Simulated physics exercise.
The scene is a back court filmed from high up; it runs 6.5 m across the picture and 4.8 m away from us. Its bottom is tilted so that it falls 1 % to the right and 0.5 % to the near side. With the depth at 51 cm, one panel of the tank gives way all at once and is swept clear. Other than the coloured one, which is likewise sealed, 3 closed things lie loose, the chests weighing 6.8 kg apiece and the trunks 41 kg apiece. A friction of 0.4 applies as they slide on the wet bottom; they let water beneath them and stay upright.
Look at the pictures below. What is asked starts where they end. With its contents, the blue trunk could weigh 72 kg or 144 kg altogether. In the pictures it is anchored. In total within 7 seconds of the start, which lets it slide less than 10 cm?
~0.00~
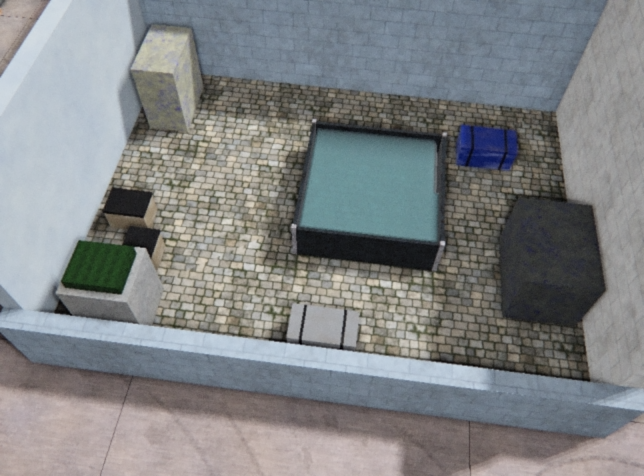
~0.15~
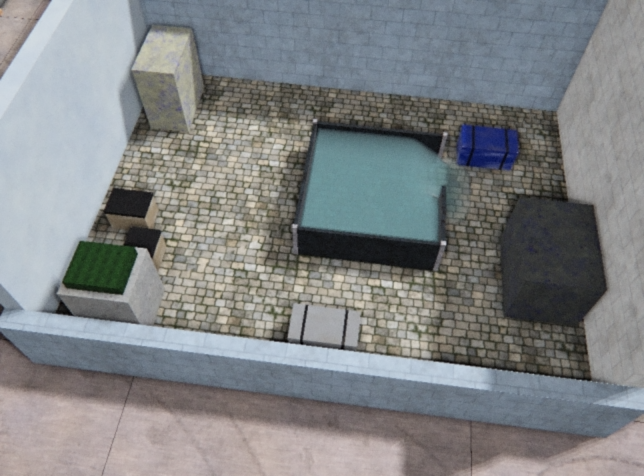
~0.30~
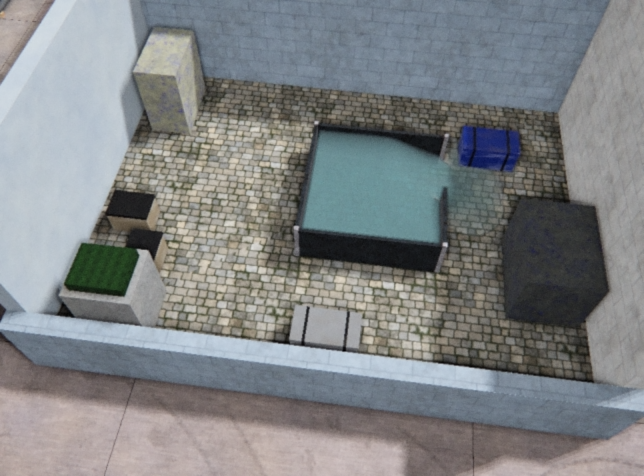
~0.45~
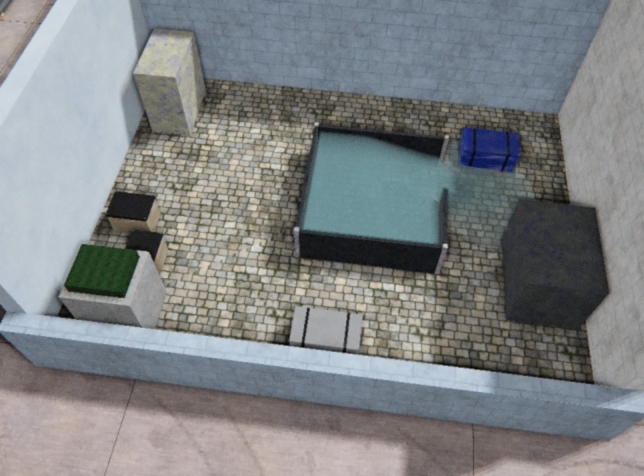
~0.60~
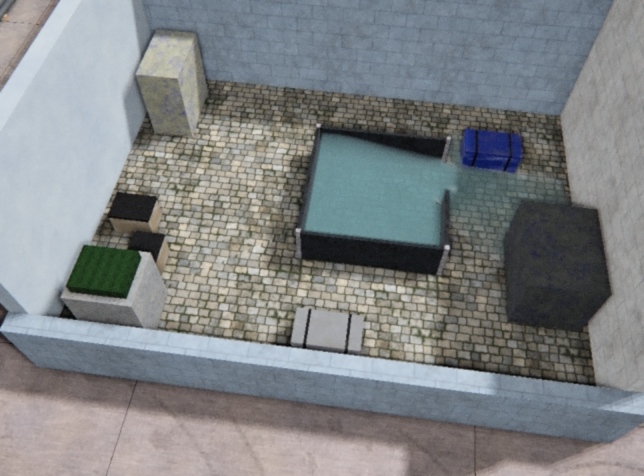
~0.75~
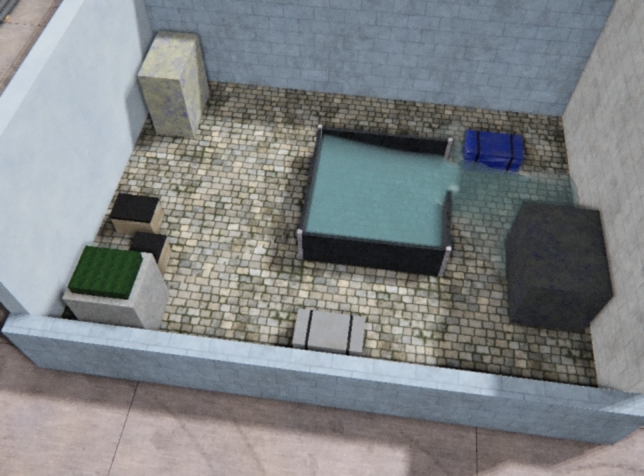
The heavier one is needed.
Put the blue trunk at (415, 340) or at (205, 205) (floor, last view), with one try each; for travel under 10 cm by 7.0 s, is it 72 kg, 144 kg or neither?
In turn: Either load holds; the smaller is enough.
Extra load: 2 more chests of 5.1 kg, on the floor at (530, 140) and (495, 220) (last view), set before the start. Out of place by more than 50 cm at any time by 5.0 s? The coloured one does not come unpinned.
Result, in order - above threshold; above threshold.
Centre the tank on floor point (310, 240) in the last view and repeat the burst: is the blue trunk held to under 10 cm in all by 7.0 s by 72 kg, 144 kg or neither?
Lab note - in that case: Lighter mass suffices.
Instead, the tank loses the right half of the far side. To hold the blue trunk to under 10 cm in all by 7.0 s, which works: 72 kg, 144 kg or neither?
In that case the lighter mass suffices.
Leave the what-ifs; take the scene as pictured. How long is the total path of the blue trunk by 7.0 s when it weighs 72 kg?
Around 60 centimetres in total.
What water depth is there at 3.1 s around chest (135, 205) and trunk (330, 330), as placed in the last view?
Close to 0 and 0 centimetres.
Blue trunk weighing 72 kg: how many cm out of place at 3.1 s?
I'd put it at roughly 50 cm.
After 1.4 s the blue trunk would be 21 cm from its start with 72 kg and 0 cm from its start with 144 kg; 10 cm of water round it then.
After 3.1 s the blue trunk would be 52 cm from its start with 72 kg and 0 cm from its start with 144 kg; 8 cm of water round it then.
After 4.9 s the blue trunk would be 53 cm from its start with 72 kg and 0 cm from its start with 144 kg; 9 cm of water round it then.
After 7.0 s the blue trunk would be 53 cm from its start with 72 kg and 0 cm from its start with 144 kg; 8 cm of water round it then.
